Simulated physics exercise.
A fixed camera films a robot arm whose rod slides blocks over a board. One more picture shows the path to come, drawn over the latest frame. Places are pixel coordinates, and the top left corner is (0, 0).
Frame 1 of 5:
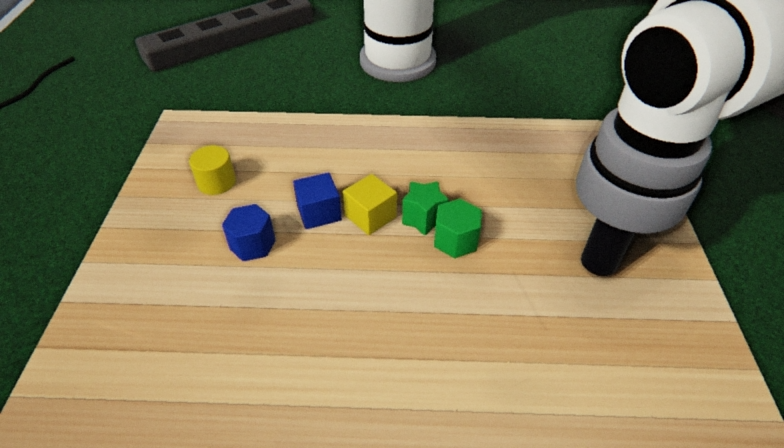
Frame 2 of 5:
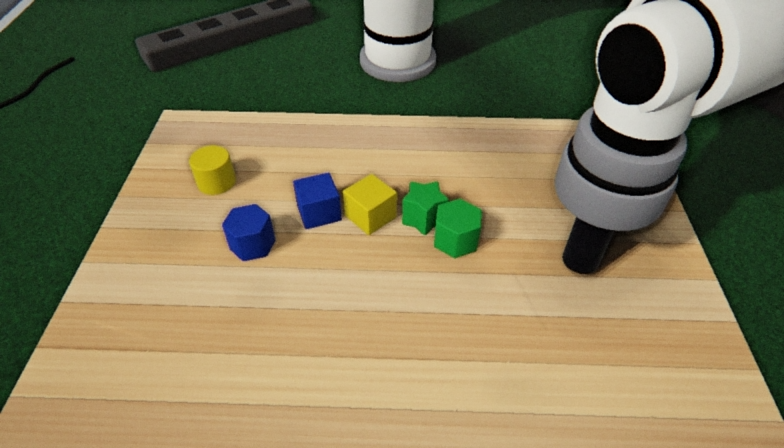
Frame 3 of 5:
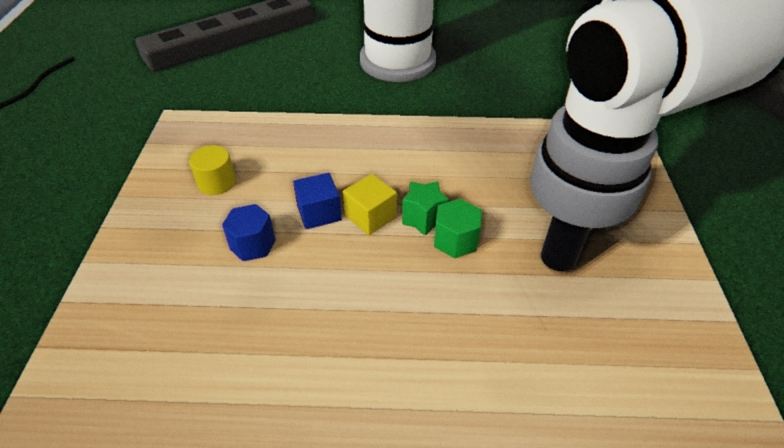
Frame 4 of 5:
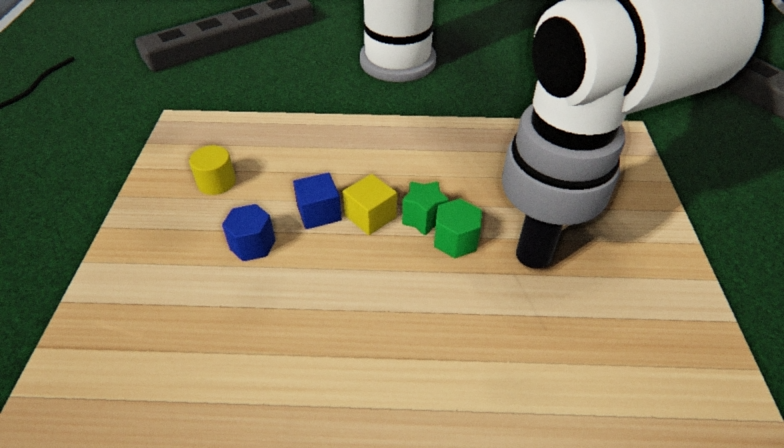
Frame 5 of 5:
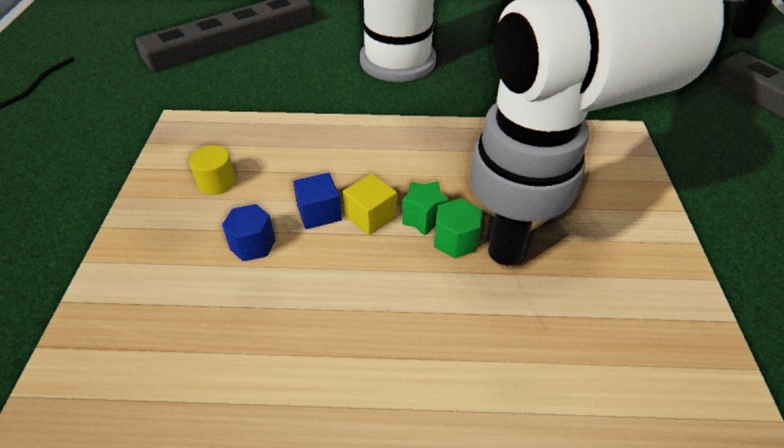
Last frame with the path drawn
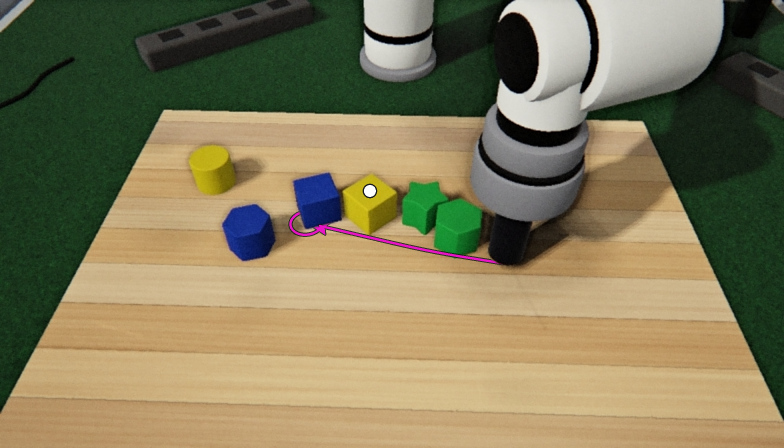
A white and gray robot arm with a black rod slid steadily left across a wooden board toward a green hexagonal block, while the blue, yellow and green blocks all stayed still.
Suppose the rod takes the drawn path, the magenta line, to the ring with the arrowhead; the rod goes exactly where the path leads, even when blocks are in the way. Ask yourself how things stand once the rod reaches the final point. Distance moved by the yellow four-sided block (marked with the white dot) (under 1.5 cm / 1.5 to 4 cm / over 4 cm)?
Between 1.5 and 4 cm.
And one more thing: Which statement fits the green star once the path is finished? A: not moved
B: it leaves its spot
My answer is option B.
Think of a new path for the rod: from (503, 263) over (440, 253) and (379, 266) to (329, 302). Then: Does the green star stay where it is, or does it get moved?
It is moved from its place.
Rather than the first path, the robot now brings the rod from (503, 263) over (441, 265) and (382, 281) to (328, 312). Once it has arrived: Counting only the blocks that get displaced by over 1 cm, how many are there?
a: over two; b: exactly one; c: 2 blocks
I choose c.
The drawn path runs from (503, 263) over (434, 252) and (369, 237) to (307, 223); the dot is on the yellow four-sided block.
What follows on the original path. One third of the way, rod at (434, 241); yellow four-sided block at (366, 189), turned 15° anticlockwise; green star at (409, 171), turned 35° anticlockwise; green hexagon at (430, 198), turned 70° clockwise.
Two thirds of the way, rod at (368, 226); yellow four-sided block at (361, 184); green star at (409, 169), turned 45° anticlockwise; green hexagon at (424, 196), turned 100° clockwise.
At the end, rod at (305, 212); blue four-sided block at (283, 173), turned 25° clockwise; yellow four-sided block at (352, 179), turned 50° clockwise; green star at (409, 169), turned 45° anticlockwise; green hexagon at (424, 196), turned 100° clockwise.
